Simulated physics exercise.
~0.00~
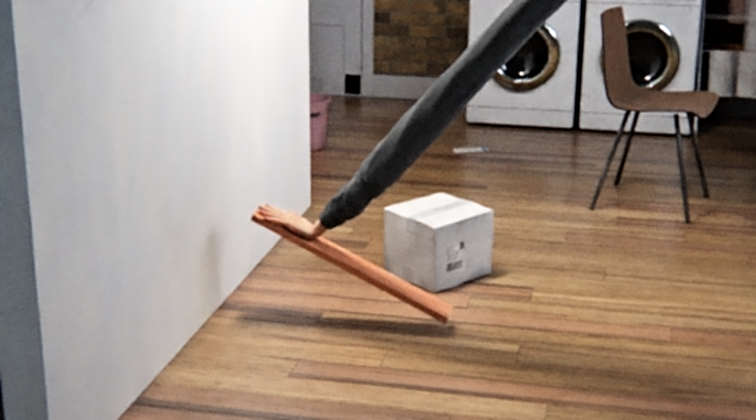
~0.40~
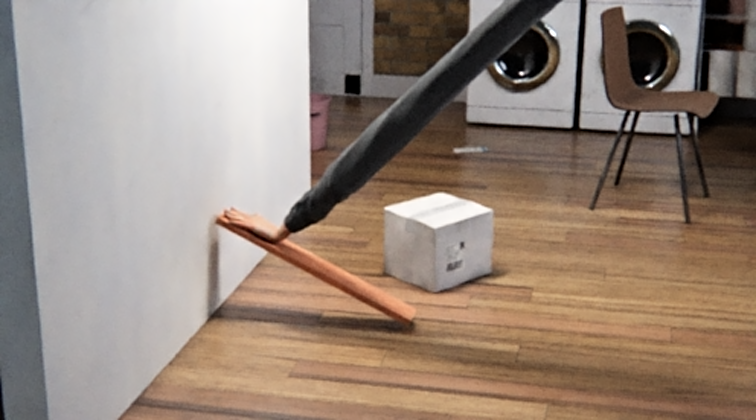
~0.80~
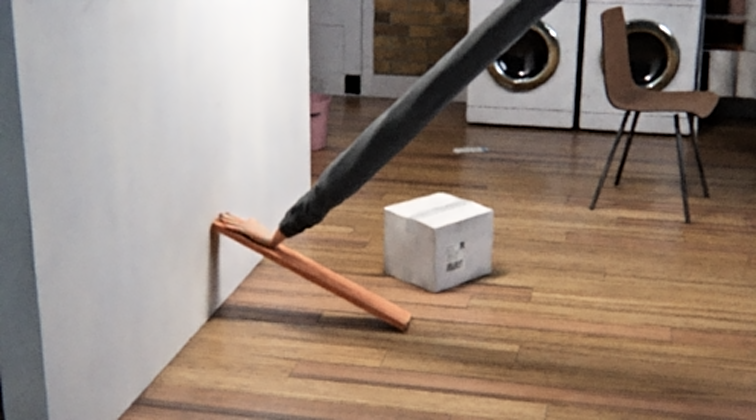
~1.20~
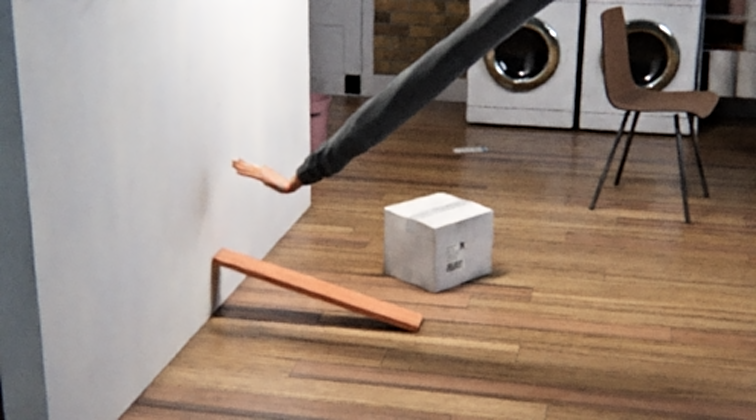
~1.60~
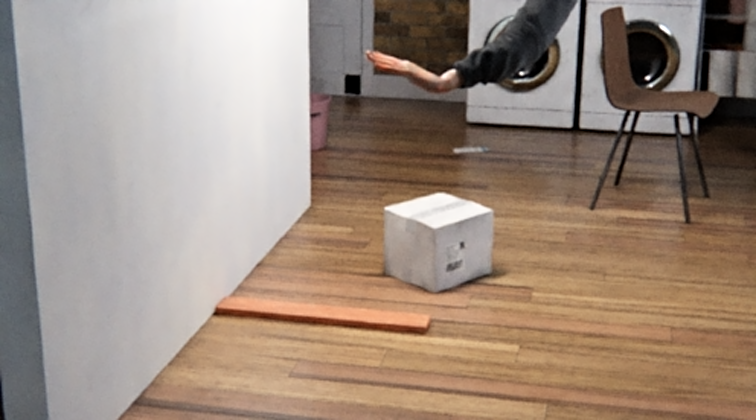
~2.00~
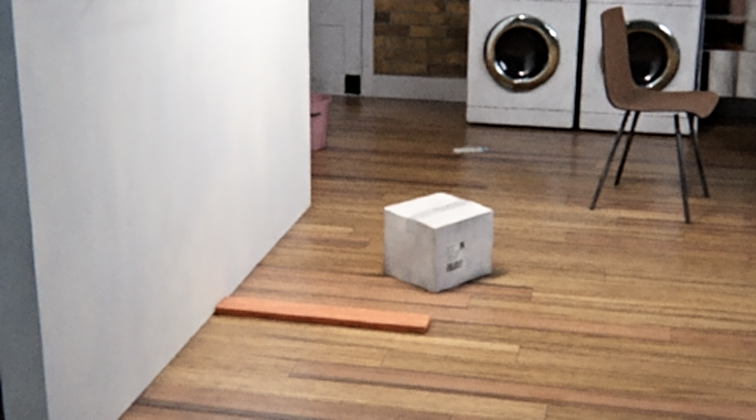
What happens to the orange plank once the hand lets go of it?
It does not stay leaning on the wall. It slides down and ends up lying flat on the floor.
